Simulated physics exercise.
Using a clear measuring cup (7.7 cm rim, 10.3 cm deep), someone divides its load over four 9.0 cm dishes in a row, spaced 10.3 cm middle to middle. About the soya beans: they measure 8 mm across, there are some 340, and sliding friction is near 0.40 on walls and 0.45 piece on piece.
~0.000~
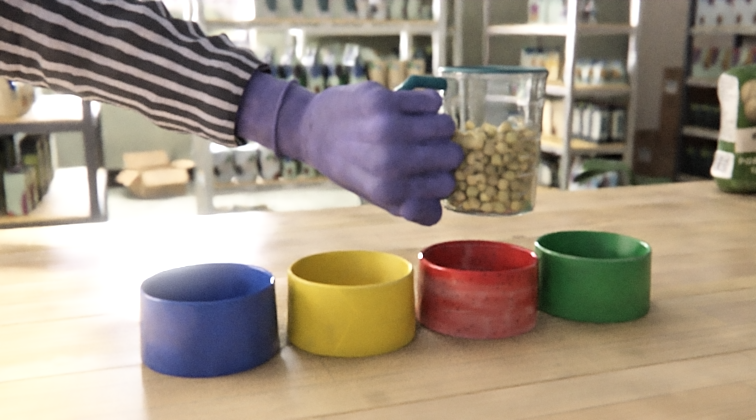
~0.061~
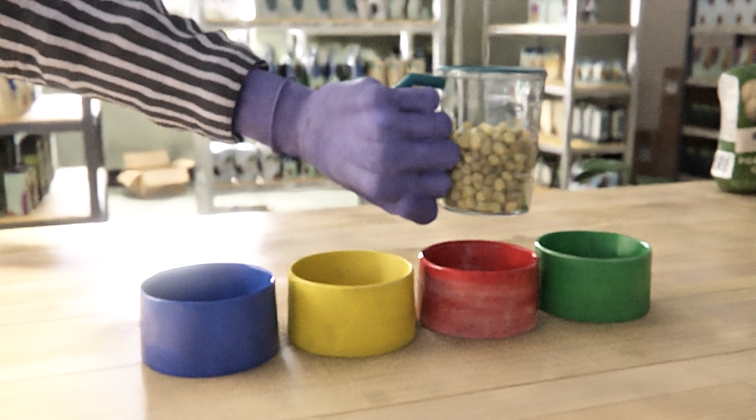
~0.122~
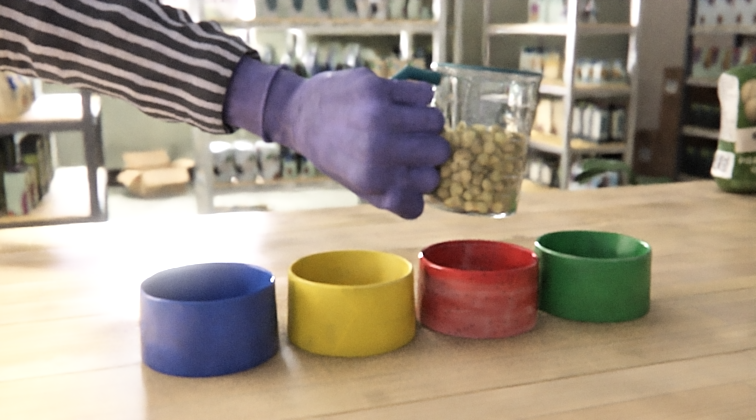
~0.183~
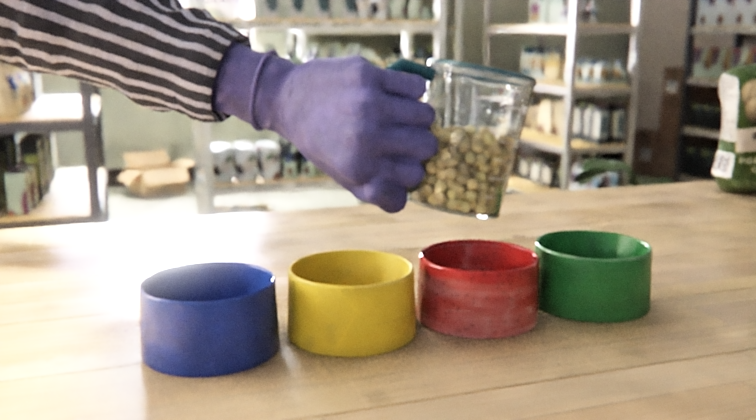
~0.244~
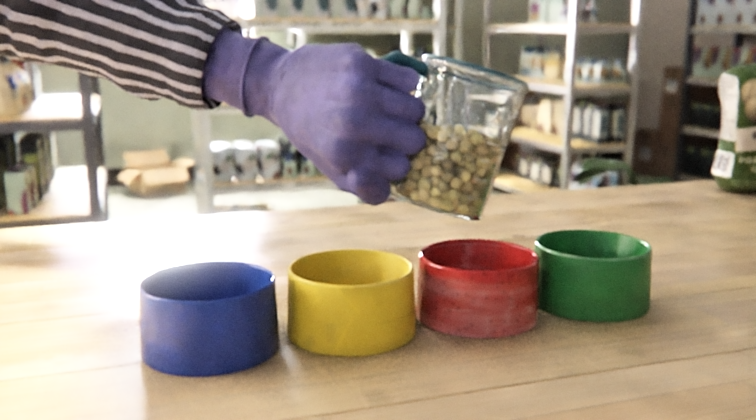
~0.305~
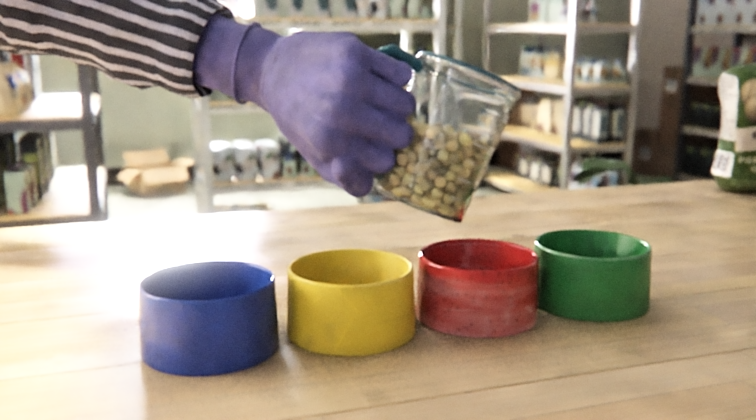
A purple-gloved hand held a clear measuring cup of pale beans above a row of blue, yellow, red and green dishes, then moved it slightly left while gradually tilting it toward the right.
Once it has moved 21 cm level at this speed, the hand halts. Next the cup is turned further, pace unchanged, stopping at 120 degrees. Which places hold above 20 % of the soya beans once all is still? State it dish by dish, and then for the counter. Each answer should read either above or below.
Red dish - below, blue dish - below, green dish - below, yellow dish - above, counter - above.
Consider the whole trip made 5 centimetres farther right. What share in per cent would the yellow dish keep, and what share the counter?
Yellow 100; counter 0.
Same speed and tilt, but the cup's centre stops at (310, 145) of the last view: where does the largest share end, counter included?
Yellow.
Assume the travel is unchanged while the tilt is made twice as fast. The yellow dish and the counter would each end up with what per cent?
In that case I'd put yellow at 50 and the counter at 30.
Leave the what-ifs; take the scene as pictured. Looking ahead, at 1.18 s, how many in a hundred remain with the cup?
It comes to about 100 percent.
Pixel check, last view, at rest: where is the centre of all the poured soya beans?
Resting centre estimate: Around (331, 321).
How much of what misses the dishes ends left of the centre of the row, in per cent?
About 100 %.
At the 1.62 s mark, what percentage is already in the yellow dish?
I'd say around 50 per cent.
After 0.83 s, tilt 70 degrees; cup holds 100 %.
Then, at 1.18 s, tilt 102 degrees; cup holds 100 %.
Then, at 1.62 s, tilt 120 degrees; cup holds 20 %, blue 5 %, yellow 50 %.
In the end, at 2.5 s, red 0 %, blue 5 %, green 0 %, yellow 60 %, counter 40 %.
